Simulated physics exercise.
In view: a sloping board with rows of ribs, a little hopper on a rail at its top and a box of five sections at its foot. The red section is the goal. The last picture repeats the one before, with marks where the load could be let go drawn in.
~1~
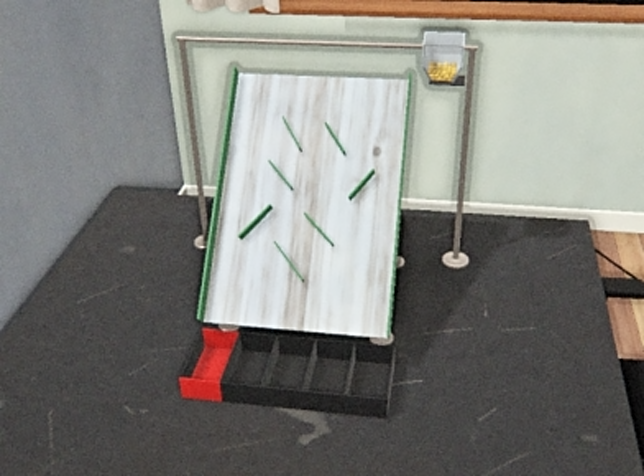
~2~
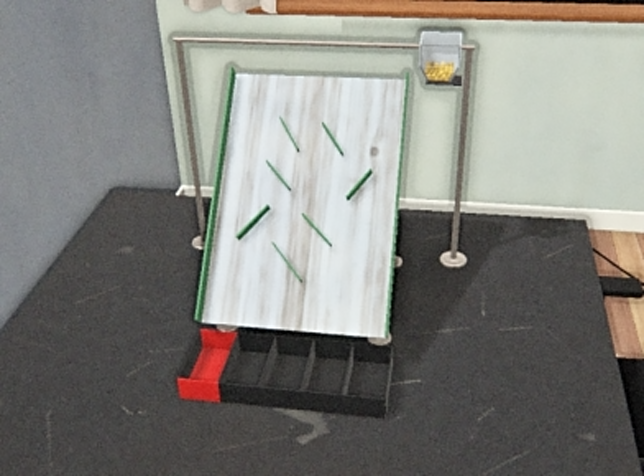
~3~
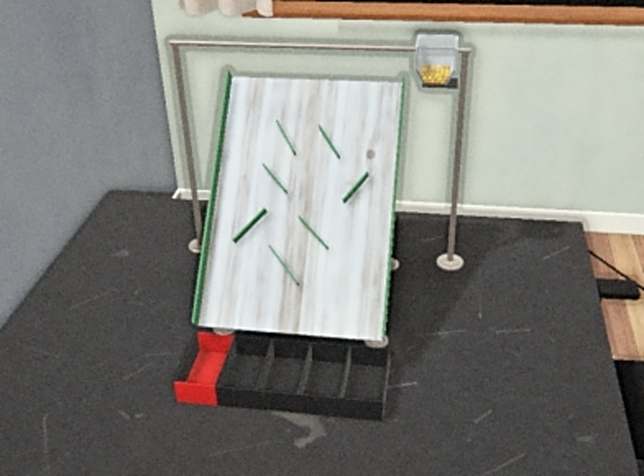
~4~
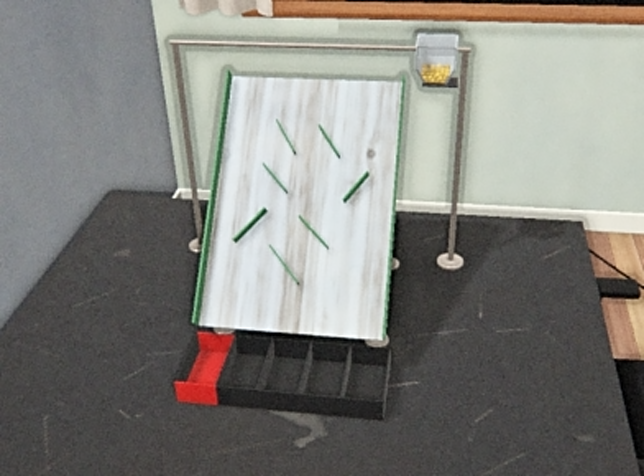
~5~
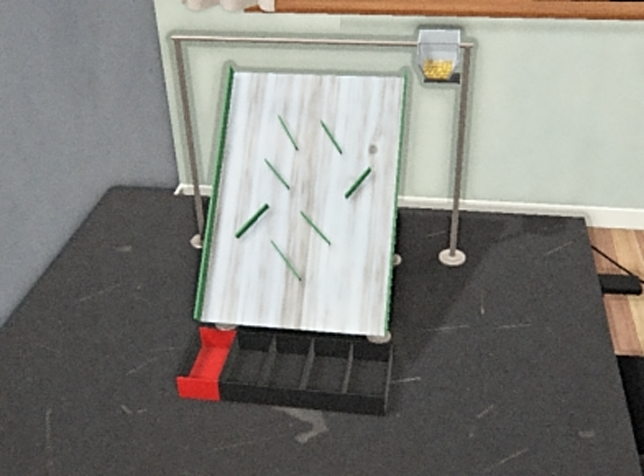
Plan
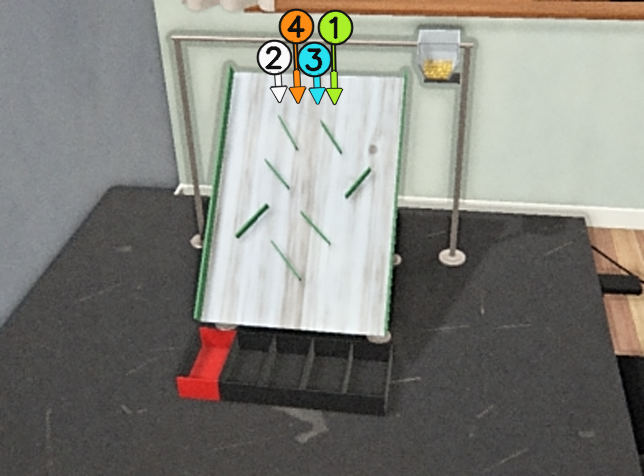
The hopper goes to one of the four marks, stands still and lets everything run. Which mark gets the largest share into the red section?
The answer is mark 2.
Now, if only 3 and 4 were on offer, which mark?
The answer is 4.
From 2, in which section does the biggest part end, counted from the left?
It is the first one.
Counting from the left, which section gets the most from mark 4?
It is the fifth one.
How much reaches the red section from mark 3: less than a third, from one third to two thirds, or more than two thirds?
It is less than a third.
On the marked copy, mark 1 meets the board at (334, 98); mark 2 meets the board at (279, 96); mark 3 meets the board at (317, 97); mark 4 meets the board at (297, 97).
Choosing 1, not one piece in the red section, every piece in other sections.
Choosing 2, roughly two thirds in the red section, roughly a third in other sections, just a few outside the box.
Choosing 3, not one piece in the red section, almost all in other sections.
Choosing 4, about a tenth in the red section, the larger part in other sections.
